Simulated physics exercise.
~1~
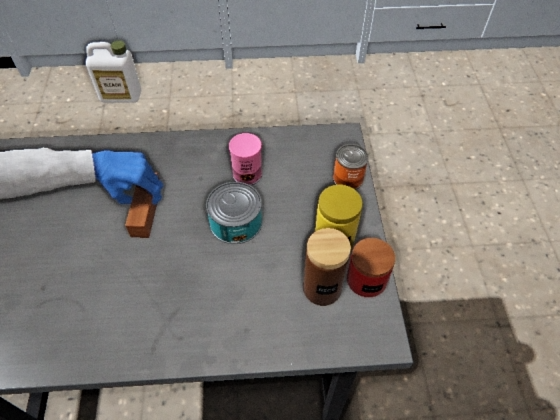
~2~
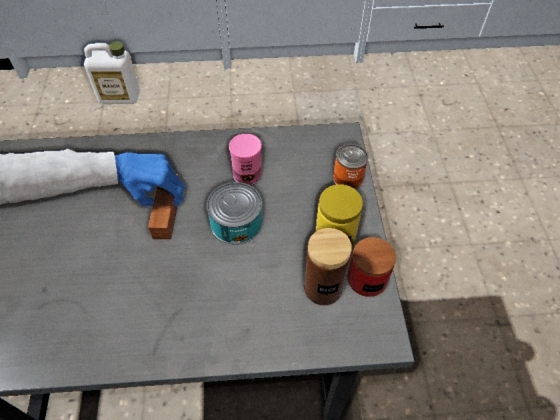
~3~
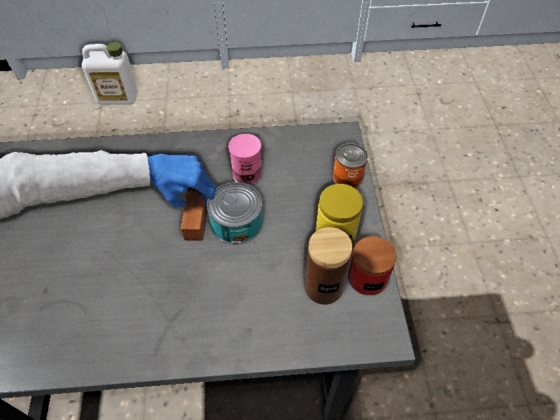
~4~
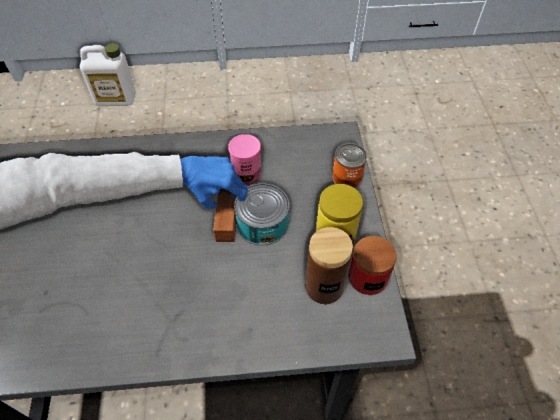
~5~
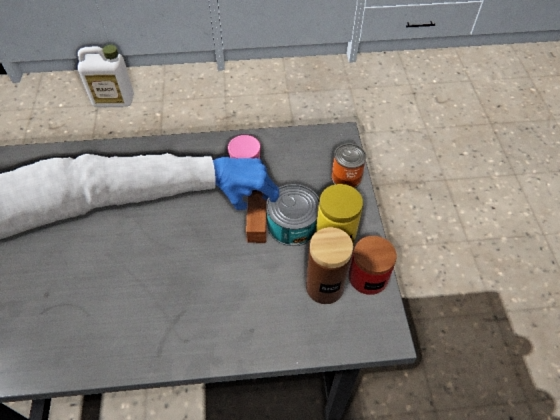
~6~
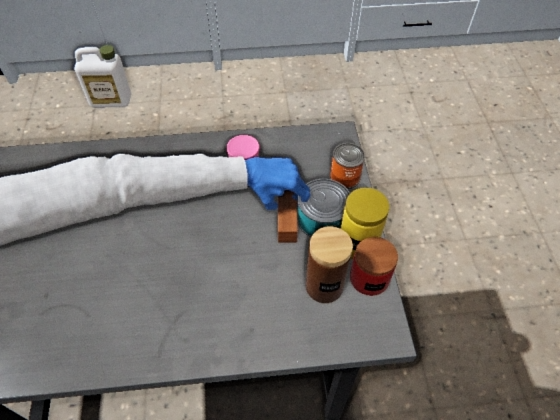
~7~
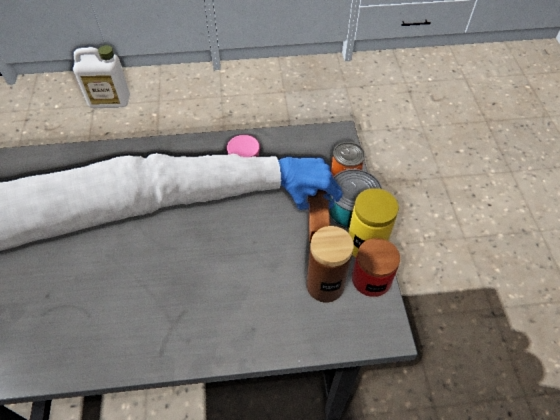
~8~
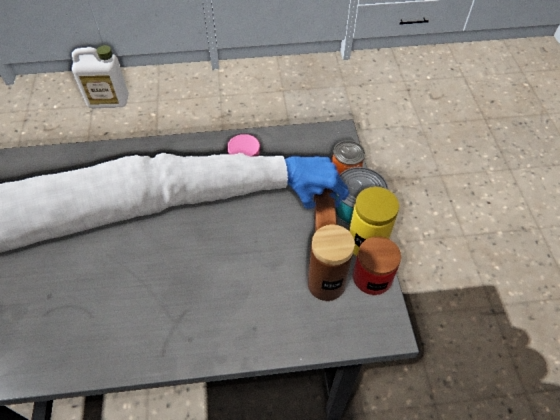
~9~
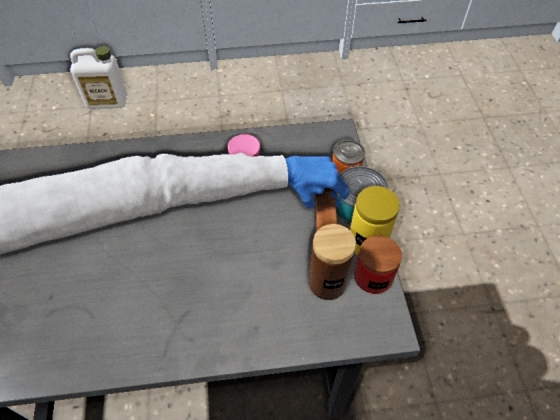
A blue-gloved hand slid a brown block rightward across a gray table, pushing a turquoise tub along until it shoved a yellow jar toward the right edge, then stopped, with both still on the table and the yellow jar upright.
